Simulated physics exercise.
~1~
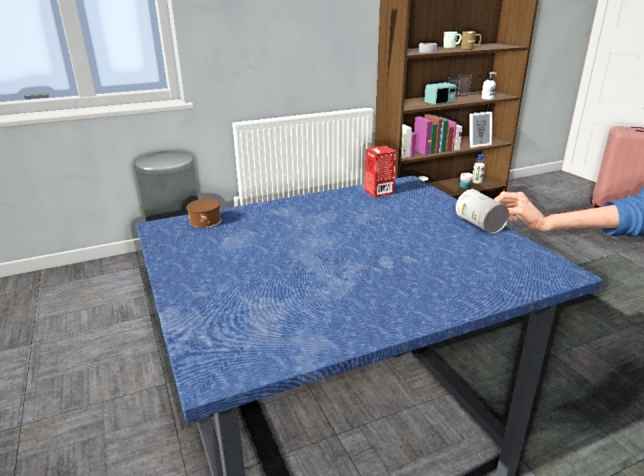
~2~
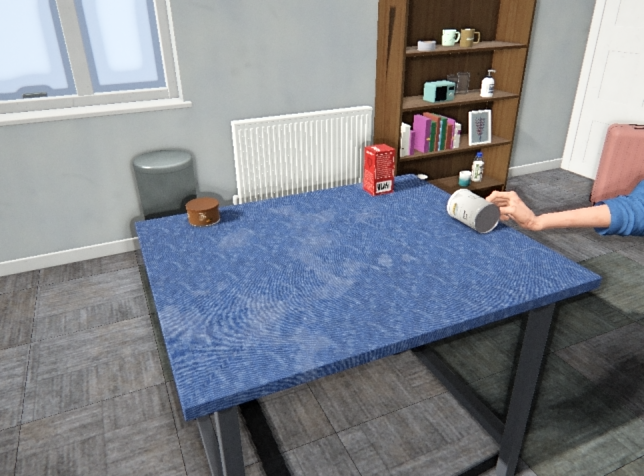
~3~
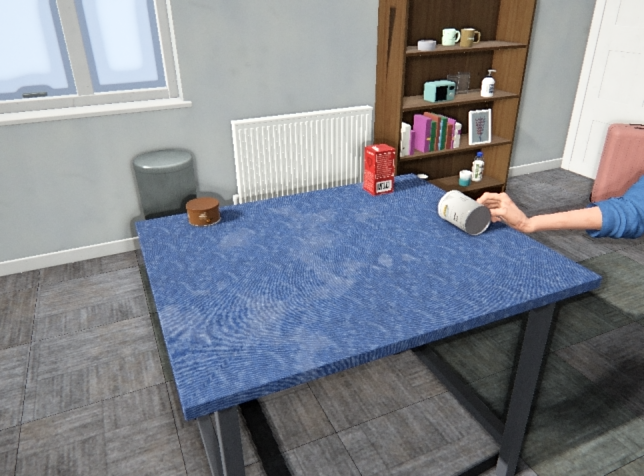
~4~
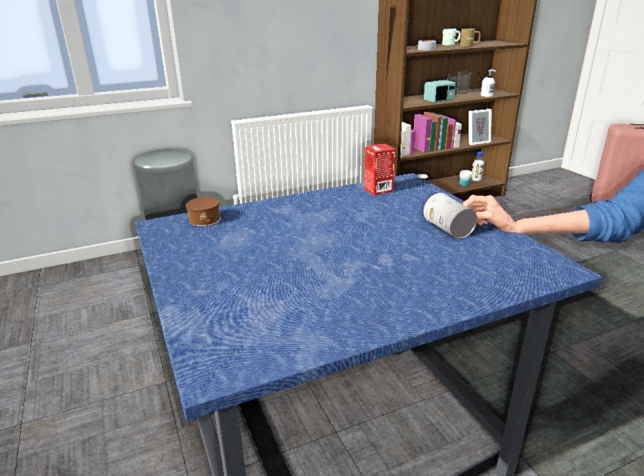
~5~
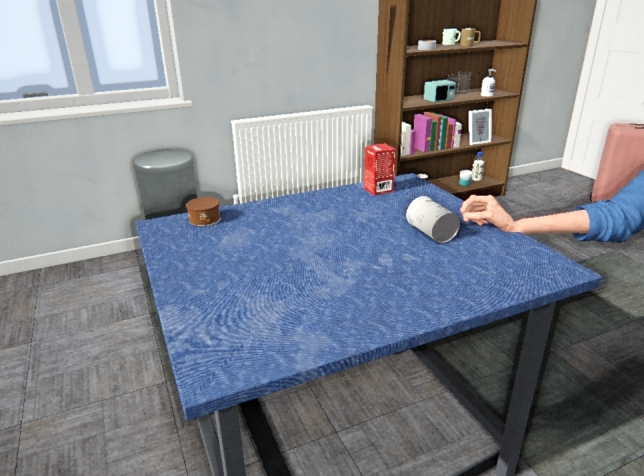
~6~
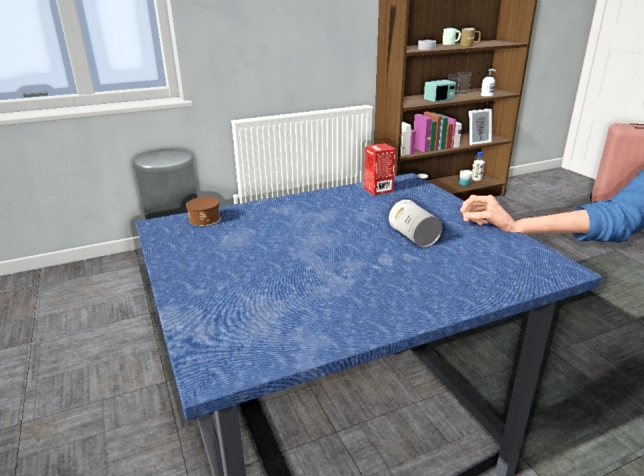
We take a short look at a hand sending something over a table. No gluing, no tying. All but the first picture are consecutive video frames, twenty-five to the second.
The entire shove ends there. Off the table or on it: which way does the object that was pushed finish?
Off the table.
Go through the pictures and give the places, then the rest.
Under the hand; white tin (482, 211), in the first picture.
Under the hand; white tin (474, 211), in the second picture.
Under the hand; white tin (464, 213), in the third picture.
White tin (450, 216), in the fourth picture.
White tin (433, 220) displaced about its own width, in the fifth picture.
White tin (415, 223) displaced about its own width, in the sixth picture.
Then, 0.20 s past the last view, white tin displaced well along near (323, 243).
Then, 0.50 s past the last view, white tin displaced well along near (174, 276).
Then, 0.70 s past the last view, white tin now off the table.
Then, 1.00 s past the last view, things are still on the move.
Finally, off the table, white tin.
